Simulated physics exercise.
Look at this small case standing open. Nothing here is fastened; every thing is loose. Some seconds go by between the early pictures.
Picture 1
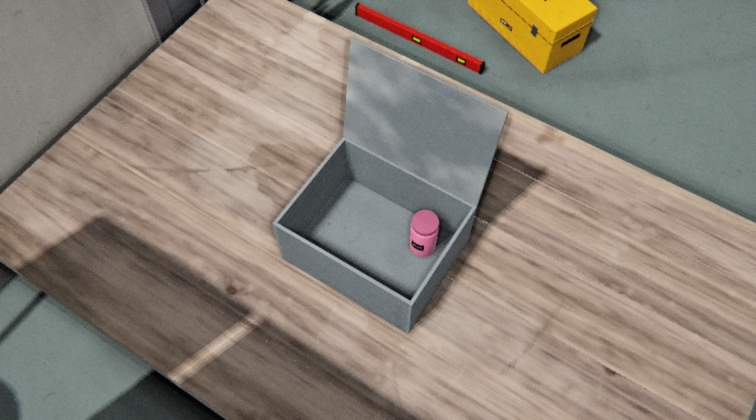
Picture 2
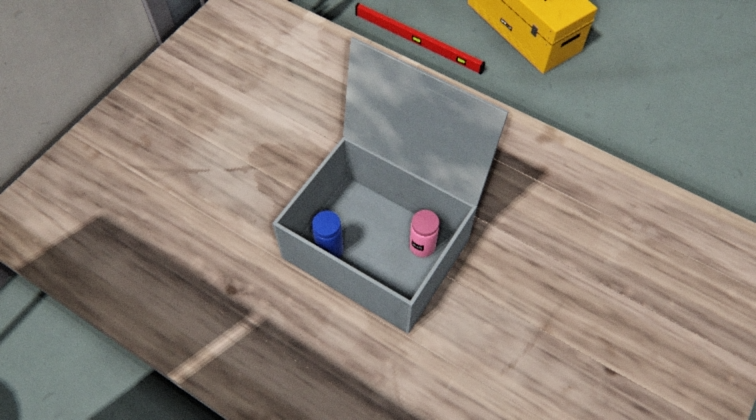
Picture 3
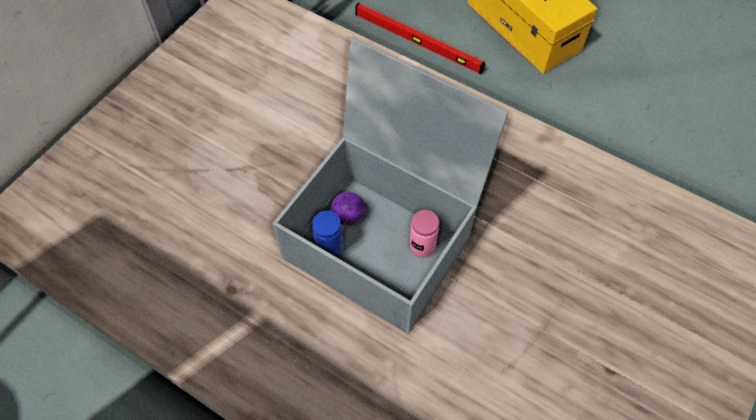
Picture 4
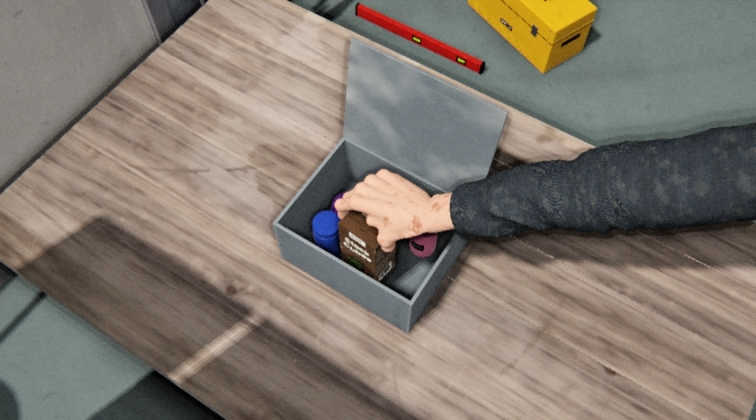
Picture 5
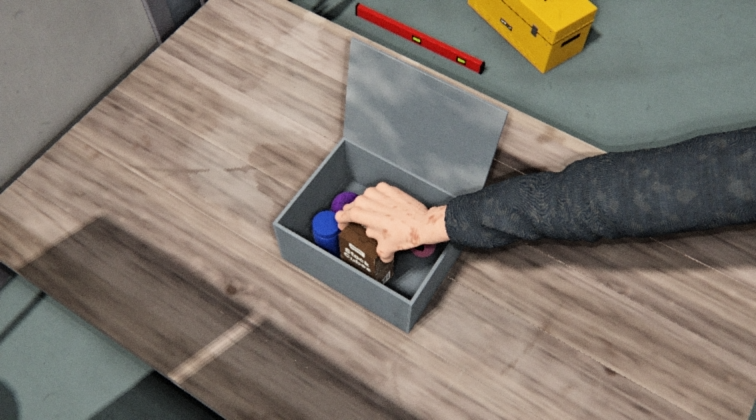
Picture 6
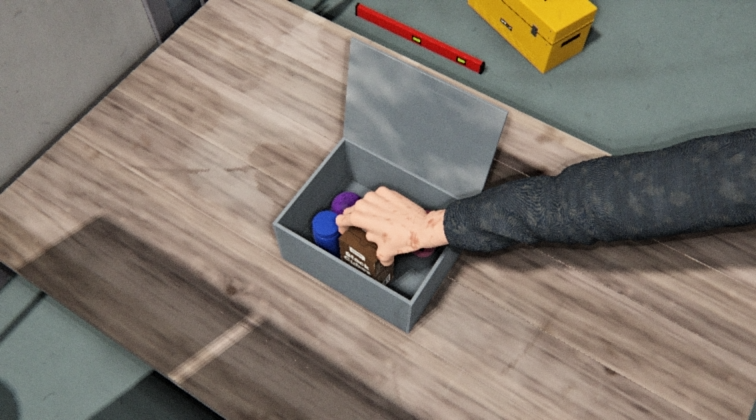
In an open gray case holding three loose items, a hand lowers a brown carton.
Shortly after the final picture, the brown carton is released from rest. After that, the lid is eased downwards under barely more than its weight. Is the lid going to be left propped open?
Yes, it stays propped open.
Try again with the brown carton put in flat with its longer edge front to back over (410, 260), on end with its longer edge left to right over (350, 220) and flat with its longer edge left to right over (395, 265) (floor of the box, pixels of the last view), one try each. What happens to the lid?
Try 1: Lid not shut; try 2: Lid shut; try 3: Lid shut.
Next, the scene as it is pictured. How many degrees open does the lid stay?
Some 12°.
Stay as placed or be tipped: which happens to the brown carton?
Once everything settles, the brown carton keeps its original angle.
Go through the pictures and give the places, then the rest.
In the first picture, the last thing is not in view yet.
In the second picture, the last thing is not in view yet; pink shaker (424, 234).
In the third picture, the last thing is not in view yet; blue shaker (328, 237).
In the fourth picture, still above its spot; brown carton (368, 246).
In the fifth picture, still above its spot; brown carton (368, 256).
In the sixth picture, put in, still held; brown carton (368, 259); blue shaker (328, 237).
Then, 1.40 s on from there, lid 70° above the rim.
Then, 1.70 s on from there, lid 43° above the rim.
In the end, lid 12° above the rim; all 4 unmoved. At the end, from the last picture's camera, brown carton near (368, 259).
